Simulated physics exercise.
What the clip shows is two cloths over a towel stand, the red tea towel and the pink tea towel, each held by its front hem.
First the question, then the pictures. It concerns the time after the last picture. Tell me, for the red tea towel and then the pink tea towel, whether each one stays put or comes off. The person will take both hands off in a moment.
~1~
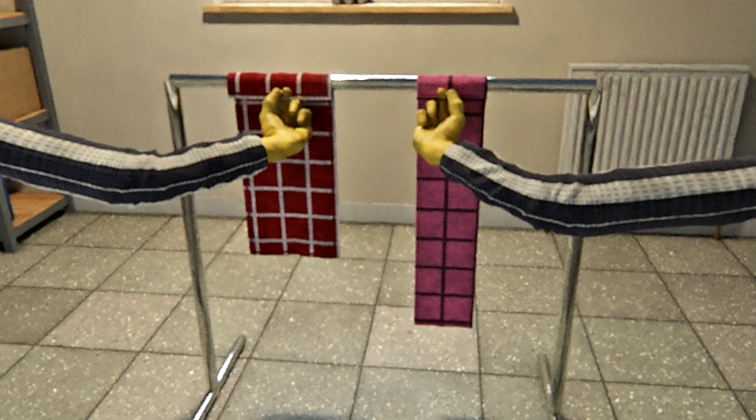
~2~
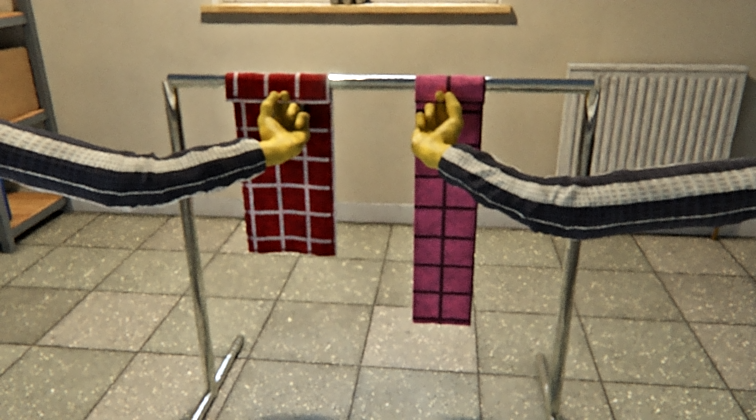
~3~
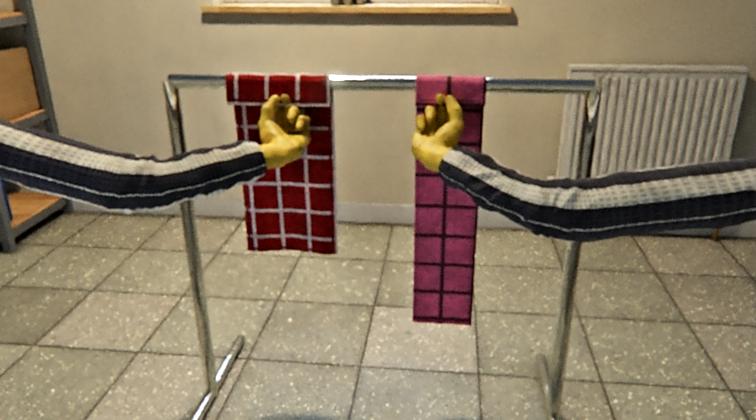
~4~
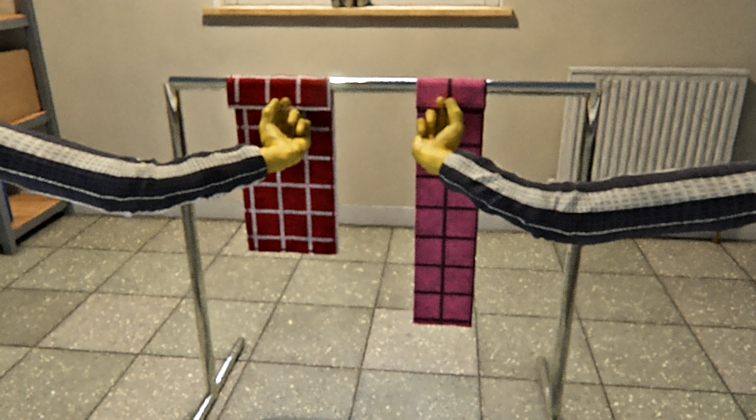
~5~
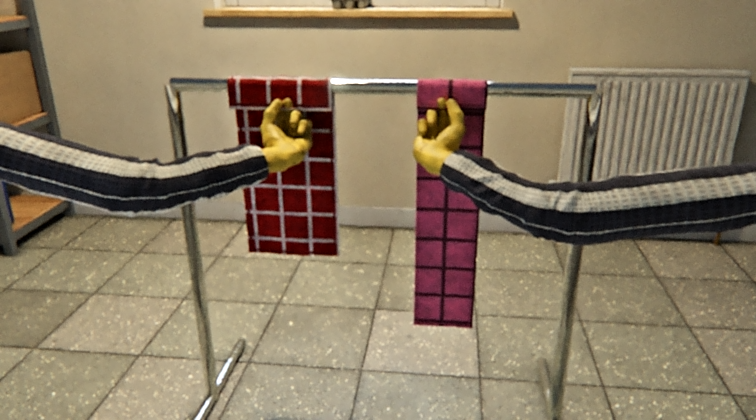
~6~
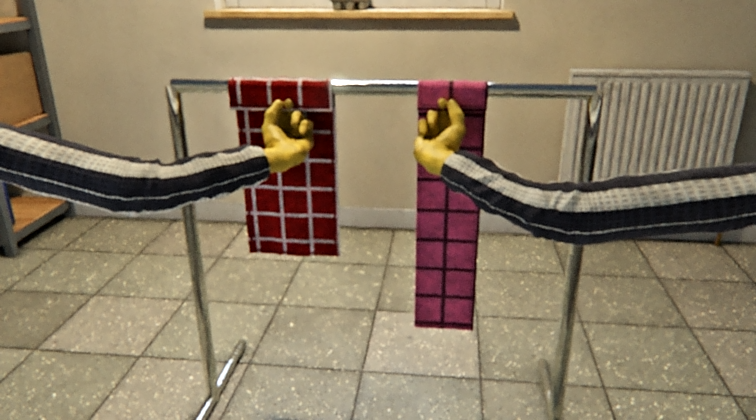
In the end the red tea towel is gone; the pink tea towel is gone.
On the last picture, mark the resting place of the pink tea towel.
It finishes at around (440, 413) in the last view.
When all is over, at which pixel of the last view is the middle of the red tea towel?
Its centre is at (305, 395).
Then, 0.28 s later than the last view, red tea towel clear of the rail and dropping near (292, 209); pink tea towel clear of the rail and dropping near (446, 260).
Then, 0.50 s later than the last view, red tea towel clear of the rail and dropping near (303, 368); pink tea towel clear of the rail and dropping near (441, 394).
Then, 0.72 s later than the last view, red tea towel in a heap on the floor near (304, 394); pink tea towel in a heap on the floor near (440, 413).
Finally, red tea towel in a heap on the floor near (305, 395); pink tea towel in a heap on the floor near (440, 413). The red tea towel slides off and the pink tea towel slips to the floor.
